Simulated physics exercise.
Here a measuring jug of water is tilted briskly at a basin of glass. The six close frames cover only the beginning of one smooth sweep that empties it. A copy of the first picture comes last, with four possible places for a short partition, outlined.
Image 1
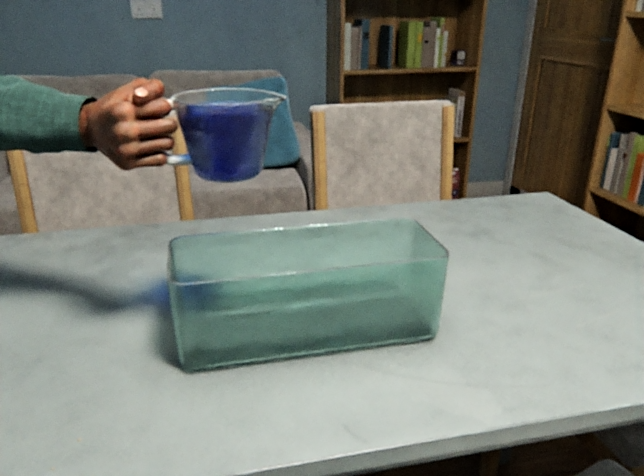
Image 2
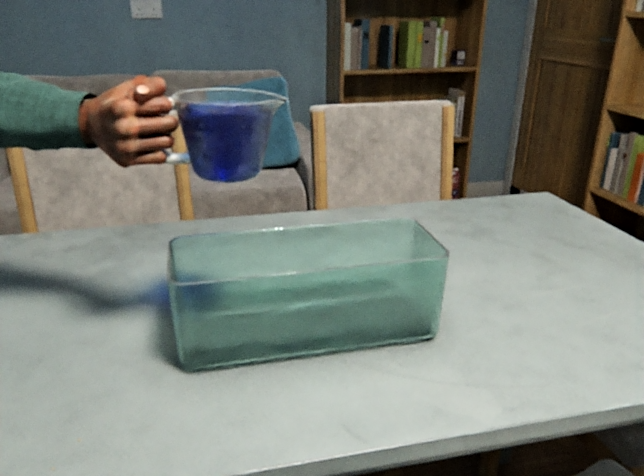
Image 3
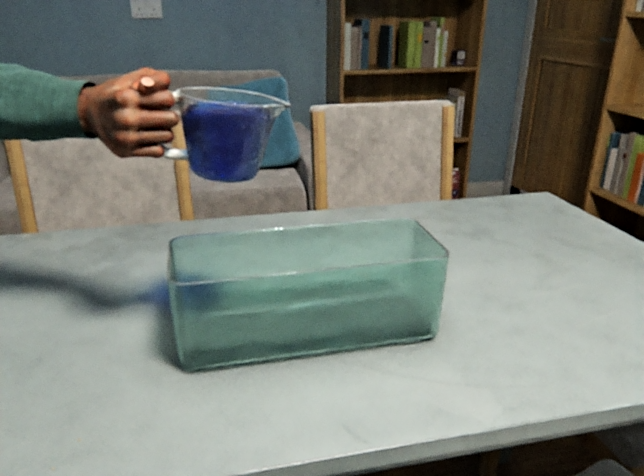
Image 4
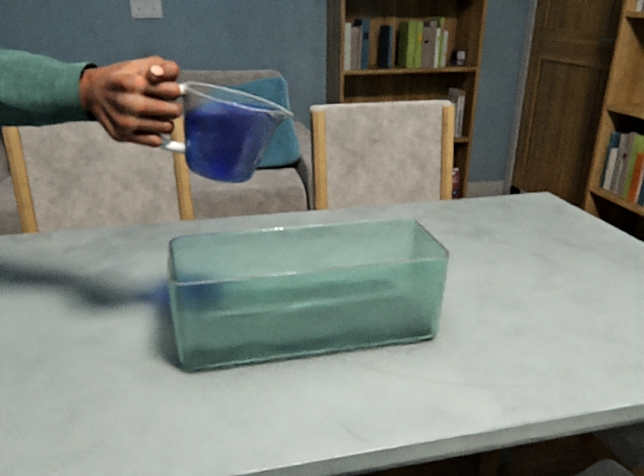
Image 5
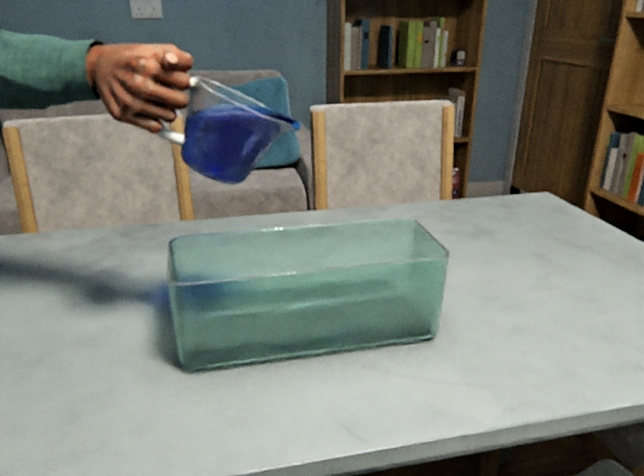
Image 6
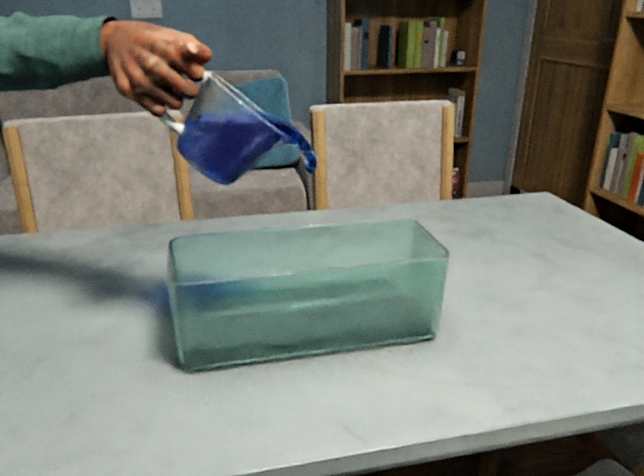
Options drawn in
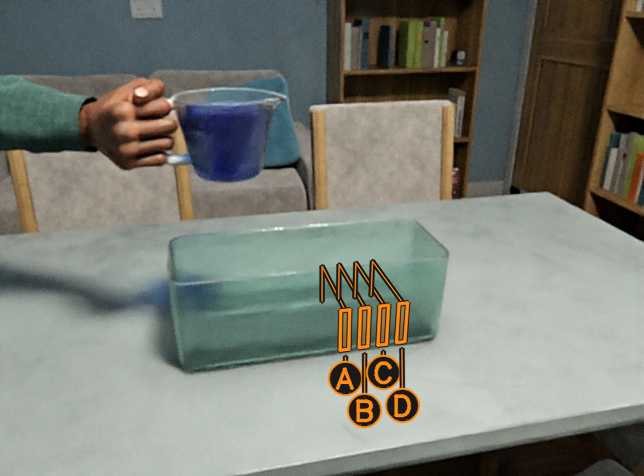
Above a glass basin on a table, a hand tilts a jug and blue water starts pouring out.
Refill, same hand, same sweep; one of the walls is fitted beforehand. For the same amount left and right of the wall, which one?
I would pick place A.
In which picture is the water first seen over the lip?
In picture 5.
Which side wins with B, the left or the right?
The left side.
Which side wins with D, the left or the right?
The left one.
In orange, A at (345, 356); B at (364, 354); C at (383, 351); D at (401, 348).
With A, about 59 % ends left of the wall and 40 % right of it.
With B, about 91 % ends left of the wall and 7 % right of it.
With C, about 95 % ends left of the wall and 3 % right of it.
With D, about 96 % ends left of the wall and 3 % right of it.
